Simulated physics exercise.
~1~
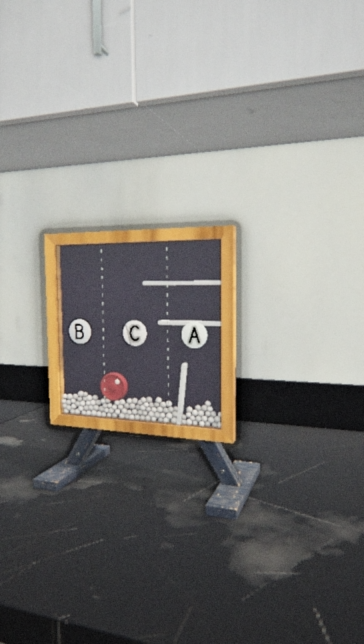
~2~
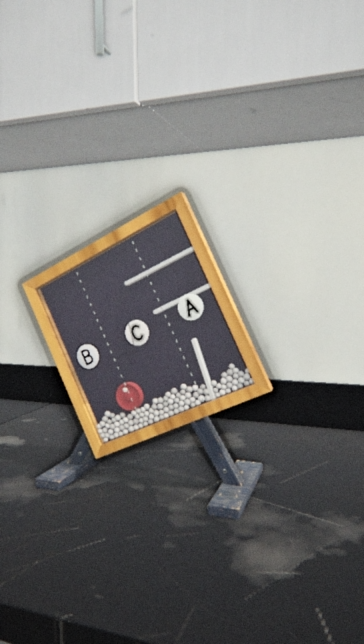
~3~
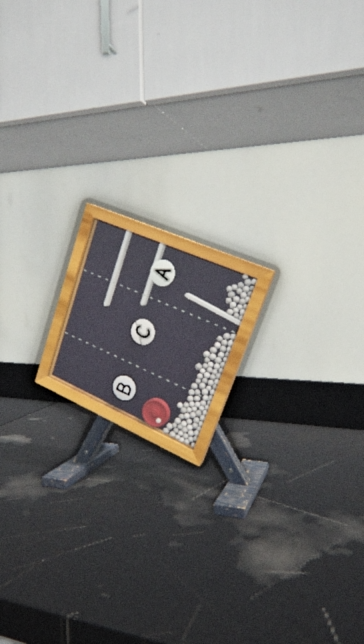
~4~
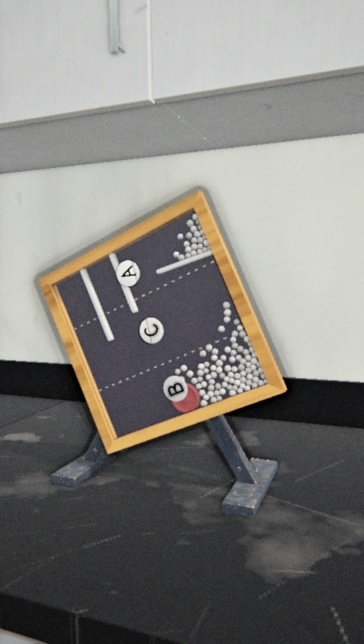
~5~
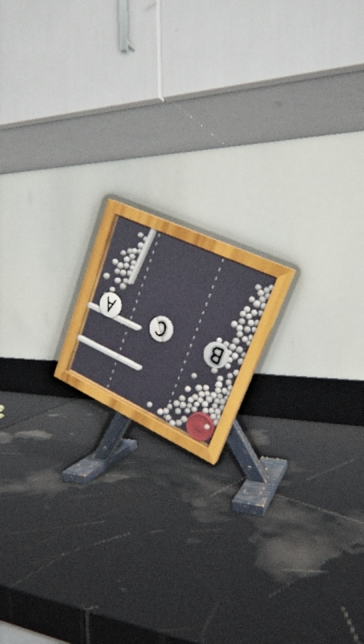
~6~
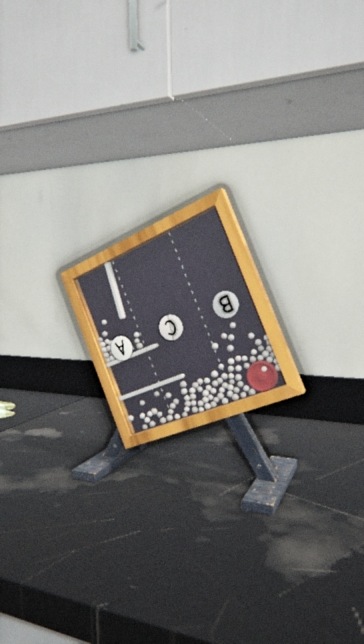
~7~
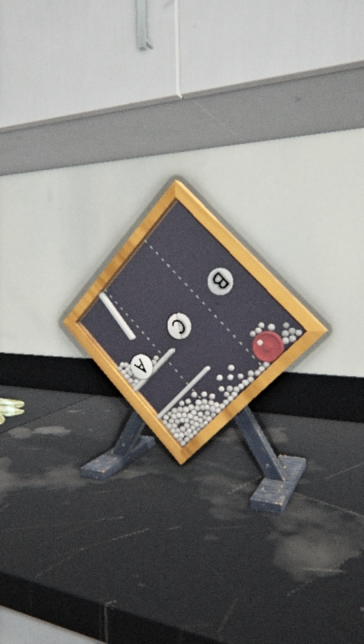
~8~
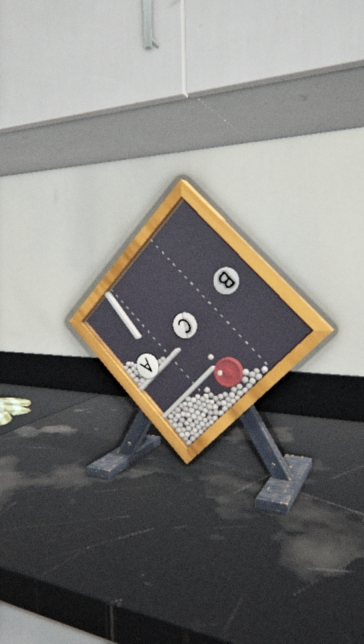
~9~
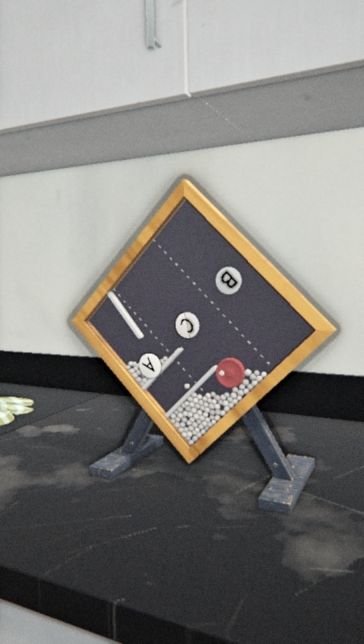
On a dark stone surface, a framed box of white beads turns anticlockwise, beads and red disc sliding, then resting cornerwise.
